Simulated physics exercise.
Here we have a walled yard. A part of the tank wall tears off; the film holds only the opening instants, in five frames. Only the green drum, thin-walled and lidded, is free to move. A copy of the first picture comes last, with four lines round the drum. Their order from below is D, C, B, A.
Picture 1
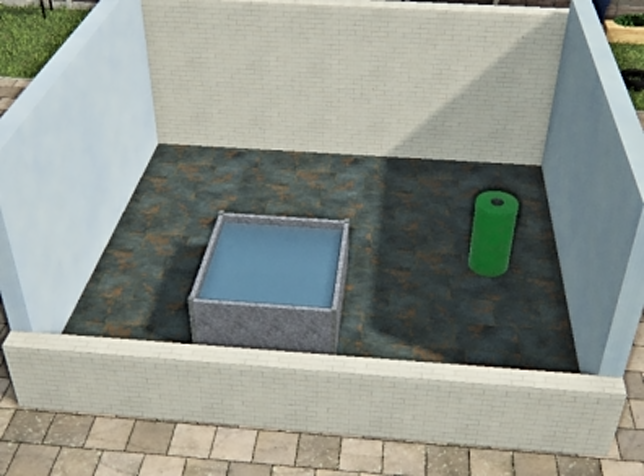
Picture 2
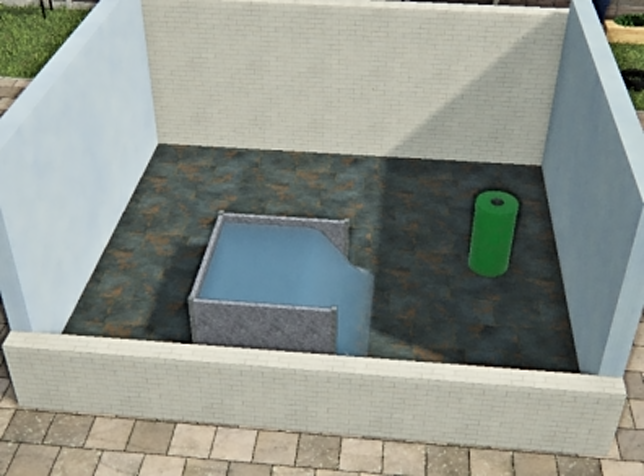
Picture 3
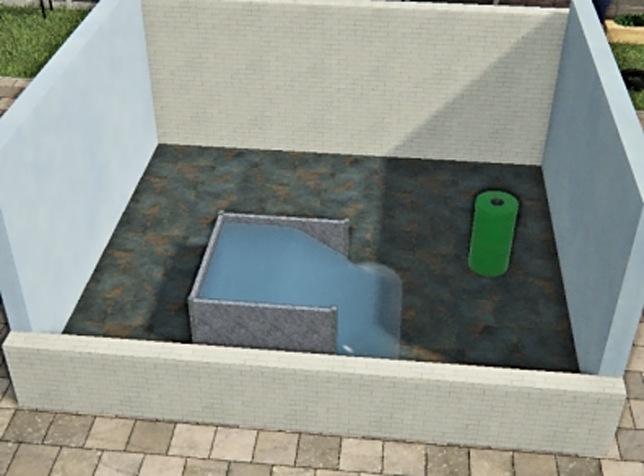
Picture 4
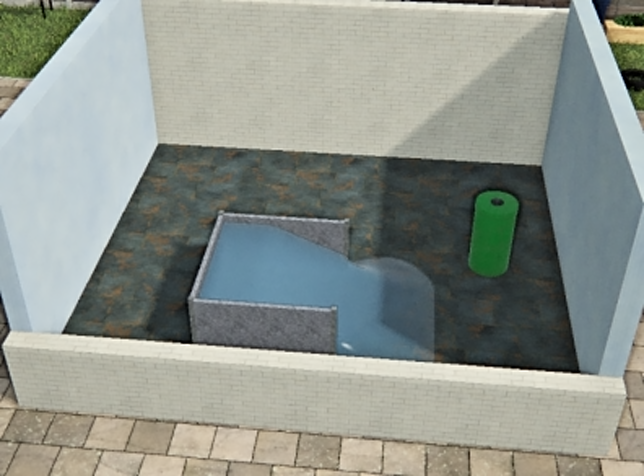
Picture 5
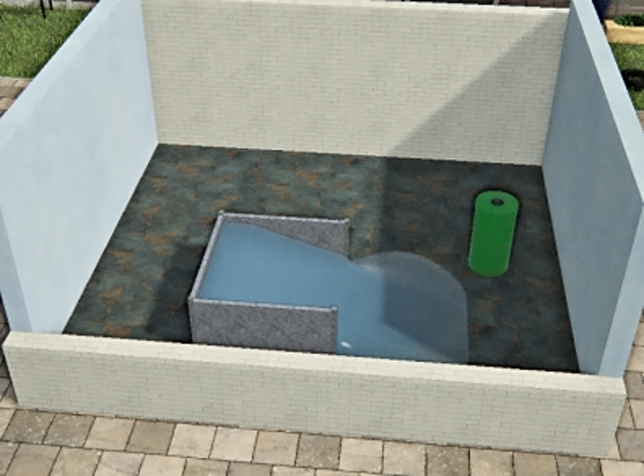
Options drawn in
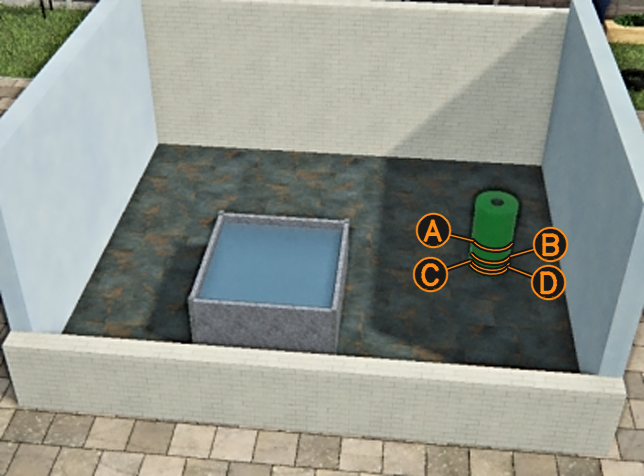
A walled yard with a dark, mottled stone floor is seen from above and in front, its back and front walls pale brick and its side walls light blue. A grey, square-cornered tank full of blue water sits left of centre, and an upright green drum stands to the right. Water pours from the tank's right side and spreads rightward across the floor, while the drum and the view stay still.
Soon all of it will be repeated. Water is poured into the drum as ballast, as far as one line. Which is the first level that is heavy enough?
Take A.
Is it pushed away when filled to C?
Yes, that goes wrong.
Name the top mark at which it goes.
B.
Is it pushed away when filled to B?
Yes, that goes wrong.
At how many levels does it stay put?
One.
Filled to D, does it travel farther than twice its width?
Yes.
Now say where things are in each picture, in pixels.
In the first picture, lid of the green drum at (497, 202); tank full, its middle at (274, 264).
In the second picture, 2 % of the ground wet, in view closest to the drum at (365, 275).
In the third picture, 5 % of the ground wet, in view closest to the drum at (396, 283).
In the fourth picture, 8 % of the ground wet, in view closest to the drum at (417, 272).
In the fifth picture, lid of the green drum at (497, 202); 12 % of the ground wet, in view closest to the drum at (454, 283).
On the marked copy, A at (493, 250); B at (491, 263); C at (490, 270); D at (489, 274); from the bottom up D, C, B, A.
If A is chosen, it does not move.
If B is chosen, it is pushed about its own width away.
If C is chosen, it is pushed about 4 times its own width away.
If D is chosen, it is pushed about 9 times its own width away.
